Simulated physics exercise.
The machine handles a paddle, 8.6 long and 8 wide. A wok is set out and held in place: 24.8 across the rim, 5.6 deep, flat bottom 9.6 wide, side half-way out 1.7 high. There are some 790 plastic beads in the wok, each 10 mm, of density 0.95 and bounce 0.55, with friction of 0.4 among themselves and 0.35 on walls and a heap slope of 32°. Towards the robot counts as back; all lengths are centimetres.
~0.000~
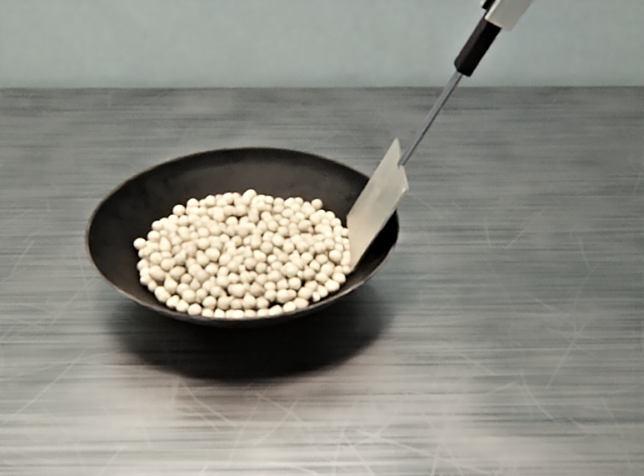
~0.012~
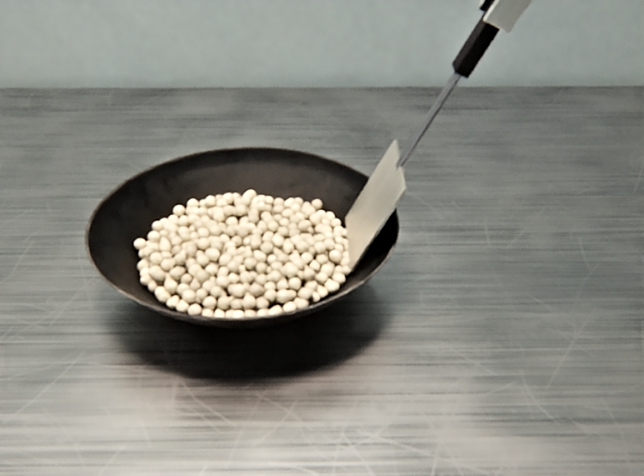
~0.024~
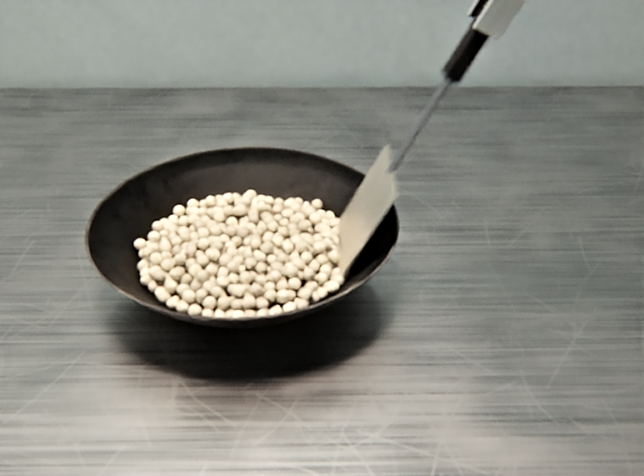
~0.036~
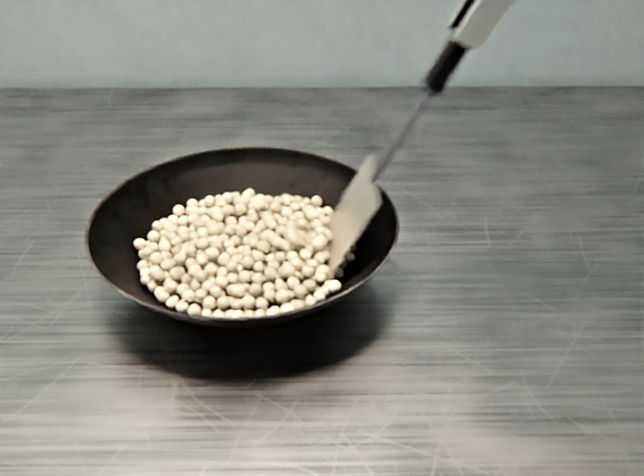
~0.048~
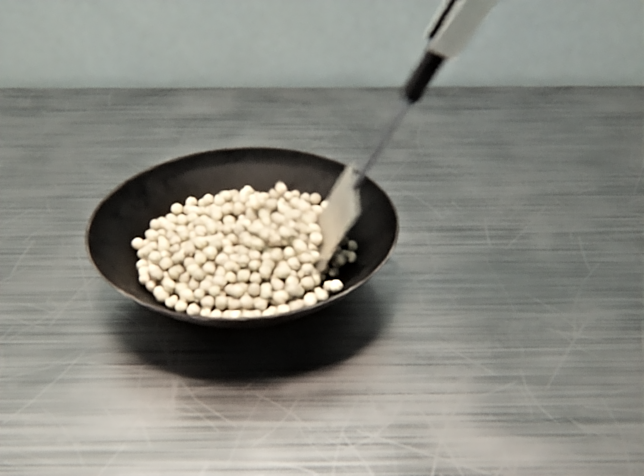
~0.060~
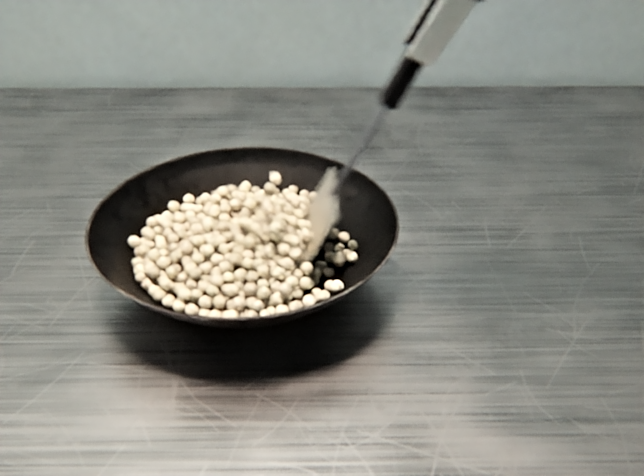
A paddle moves left through the wok, pushing the pale beads into a higher heap.
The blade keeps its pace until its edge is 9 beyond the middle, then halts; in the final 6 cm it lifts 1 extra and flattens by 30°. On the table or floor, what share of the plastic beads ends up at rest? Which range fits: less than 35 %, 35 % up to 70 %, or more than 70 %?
The range that fits is 35 % up to 70 %.
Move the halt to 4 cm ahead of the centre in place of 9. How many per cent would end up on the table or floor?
Then around 5 per cent.
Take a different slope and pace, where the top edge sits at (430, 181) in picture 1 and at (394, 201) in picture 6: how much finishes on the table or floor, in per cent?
Roughly 30 %.
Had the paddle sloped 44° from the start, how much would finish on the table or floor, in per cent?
Somewhere around 45 per cent would end on the table or floor.
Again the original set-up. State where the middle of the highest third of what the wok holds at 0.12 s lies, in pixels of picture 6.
Near (185, 216).
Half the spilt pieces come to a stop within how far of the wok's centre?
It works out to near 36 cm.
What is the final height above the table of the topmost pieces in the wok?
It reaches around 4.5 cm.
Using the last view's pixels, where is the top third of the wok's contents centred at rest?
It is centred near (183, 264).
After 0.09 s, sloping 63°, highest piece 8 above the table; 788 in the wok.
After 0.12 s, sloping 56°, highest piece 10 above the table; 788 in the wok.
After 0.33 s, sloping 33°, highest piece 14 above the table; 398 in the wok, 171 on the table or floor, 219 on the blade or in flight.
After 1.38 s, sloping 33°, highest piece 4 above the table; 397 in the wok, 391 on the table or floor.
At rest, 397 in the wok, 391 on the table or floor. That is 50 % on the table or floor.
